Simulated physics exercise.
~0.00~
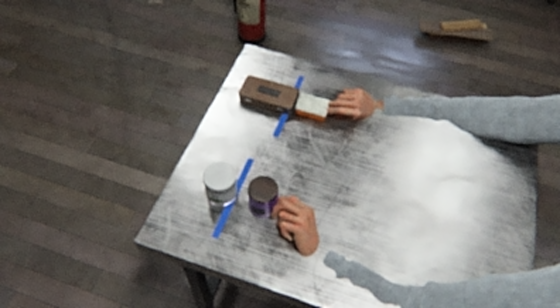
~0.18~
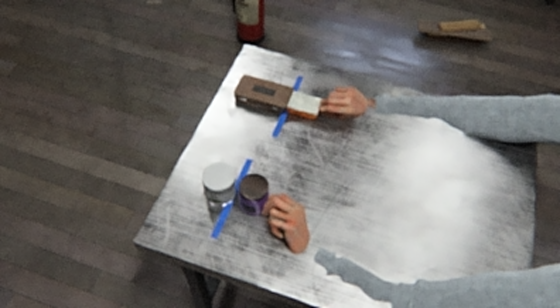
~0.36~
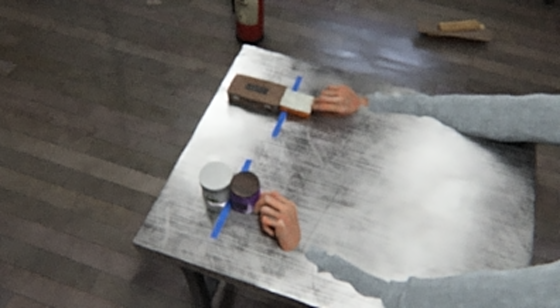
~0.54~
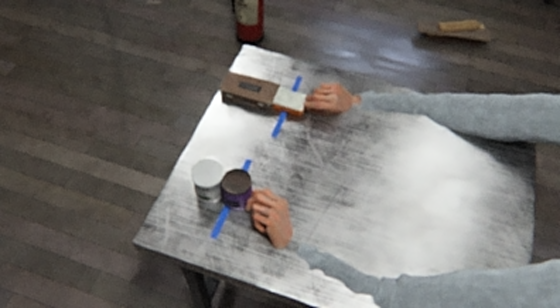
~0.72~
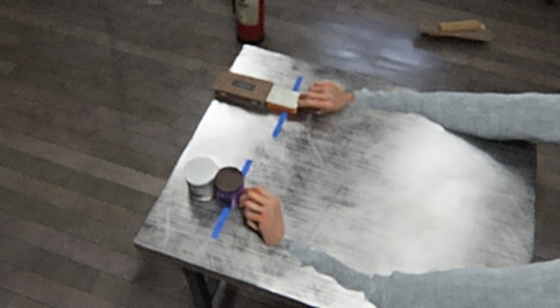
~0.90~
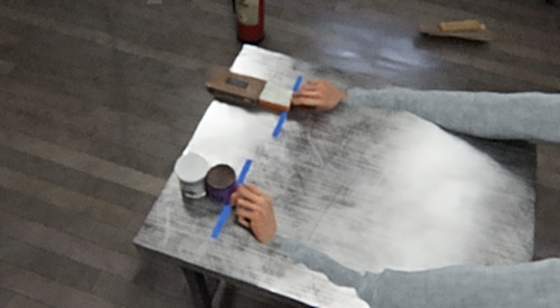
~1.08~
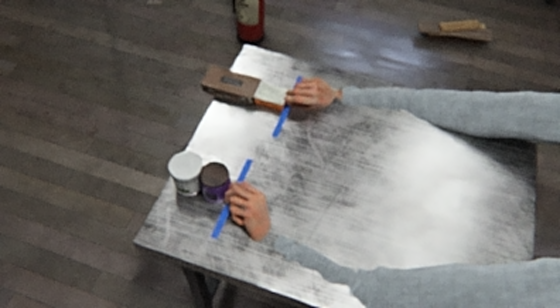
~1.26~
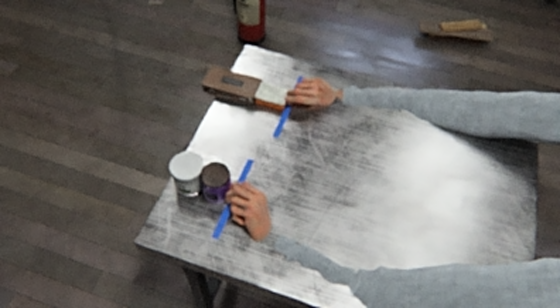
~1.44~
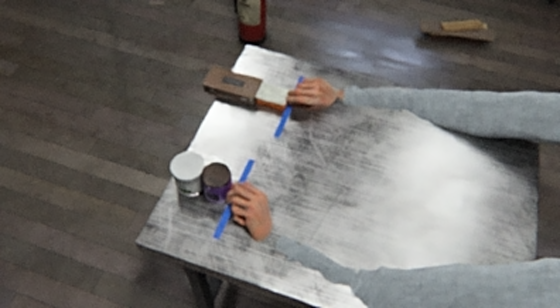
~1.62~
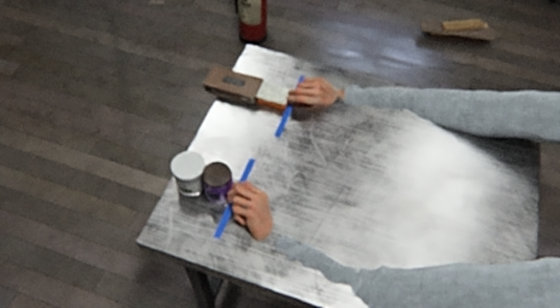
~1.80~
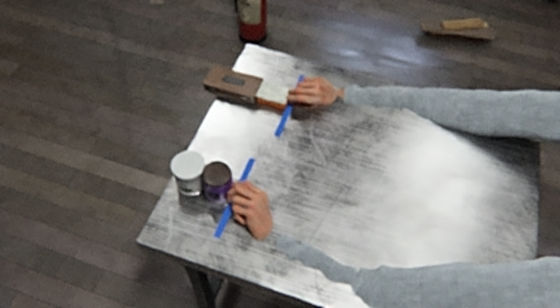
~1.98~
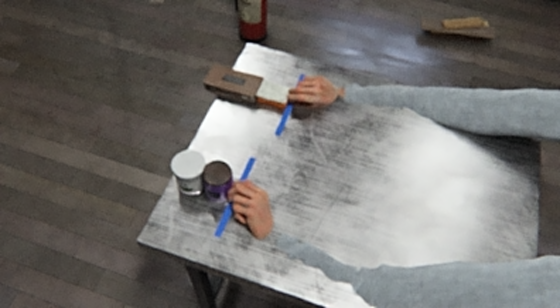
An orange sponge and a purple jar, each pushed by a hand, slide left across a table marked with blue tape, moving a brown case and a white tin ahead of them. All four stop near the table's left edge and remain on top, the hands resting beside them.
